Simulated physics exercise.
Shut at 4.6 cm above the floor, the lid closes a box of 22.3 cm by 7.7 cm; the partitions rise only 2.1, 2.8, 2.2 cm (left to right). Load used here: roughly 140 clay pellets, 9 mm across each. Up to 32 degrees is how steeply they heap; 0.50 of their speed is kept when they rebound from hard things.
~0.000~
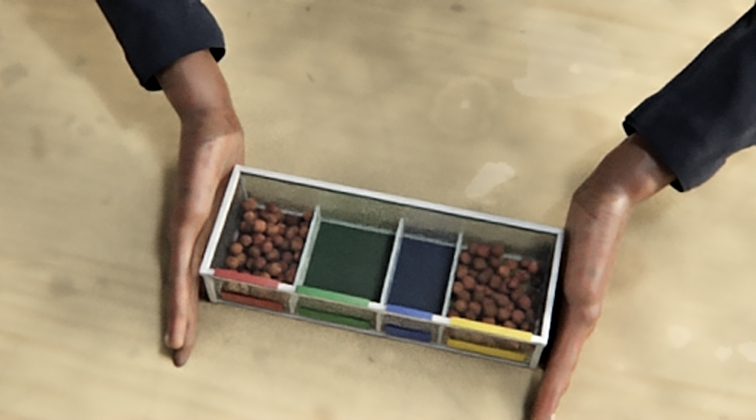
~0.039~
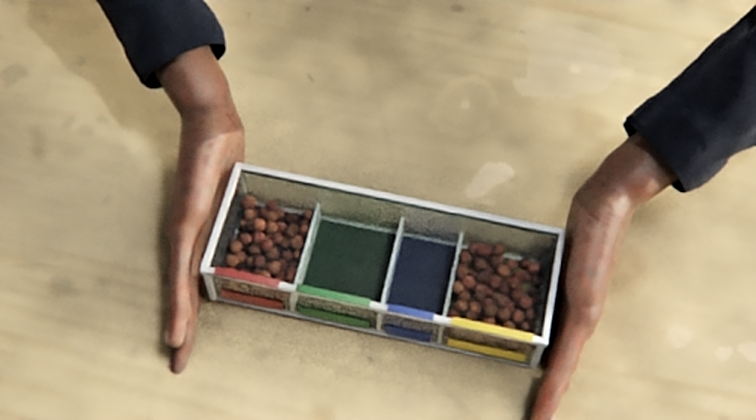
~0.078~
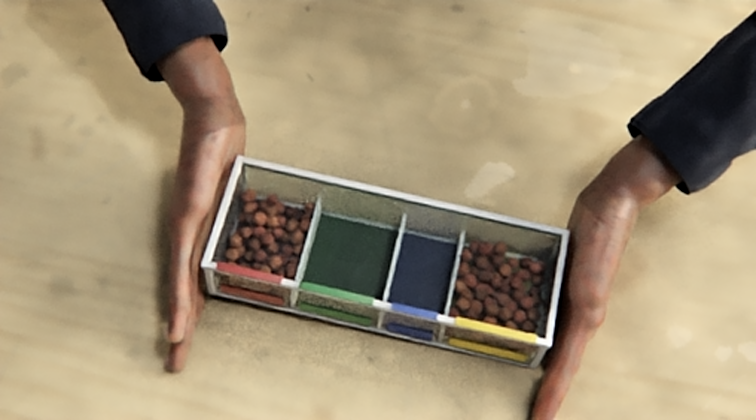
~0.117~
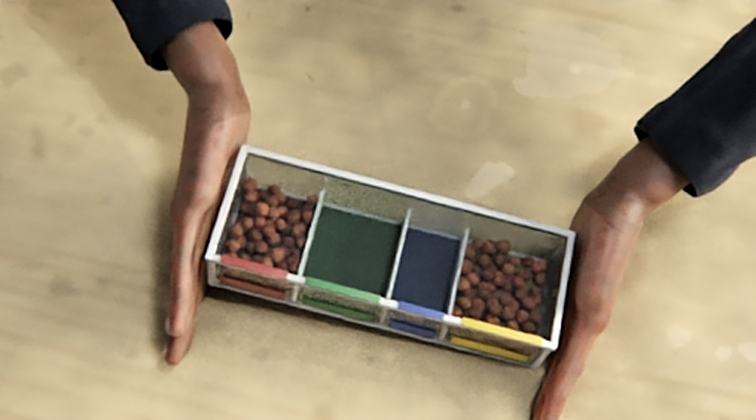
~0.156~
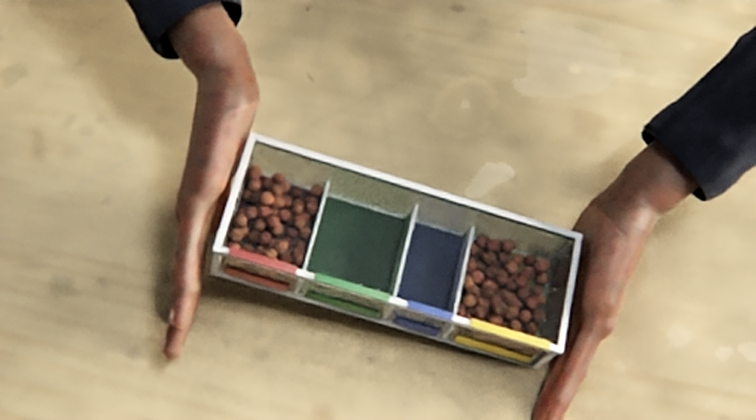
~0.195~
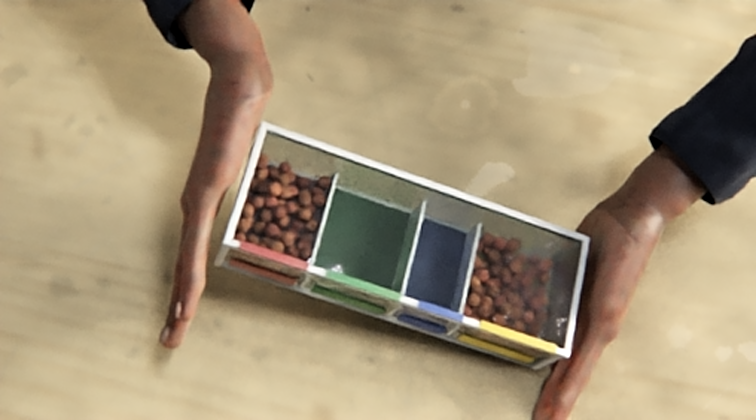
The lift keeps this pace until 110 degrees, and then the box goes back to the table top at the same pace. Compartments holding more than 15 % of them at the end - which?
Red no, blue no, green no, yellow yes.
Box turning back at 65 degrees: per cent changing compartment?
Roughly 15 percent would.
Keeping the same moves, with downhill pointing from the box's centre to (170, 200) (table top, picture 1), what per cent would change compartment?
Estimate: Near 55 per cent.
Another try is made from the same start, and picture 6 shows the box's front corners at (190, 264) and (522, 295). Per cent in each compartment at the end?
Per cent at the end: Red 95; blue 5; green 0; yellow 0.
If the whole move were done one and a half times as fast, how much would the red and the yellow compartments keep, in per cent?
In that case the red compartment would hold 0 per cent and the yellow one 90 per cent.
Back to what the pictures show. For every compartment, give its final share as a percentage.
Red: 0%; blue: 5%; green: 10%; yellow: 90%.
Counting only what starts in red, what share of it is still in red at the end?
I'd put it at roughly 0 per cent.
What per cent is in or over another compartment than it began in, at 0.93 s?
Estimate: Some 30 %.
After 0.93 s, tilt 110 degrees; red 15 %, blue 5 %, green 20 %, yellow 65 %.
After 1.42 s, tilt 49 degrees; blue 5 %, green 10 %, yellow 90 %.
After 1.98 s, tilt 0 degrees; blue 5 %, green 10 %, yellow 90 %.
At rest (2.3 s), red 0 %, blue 5 %, green 10 %, yellow 90 %.
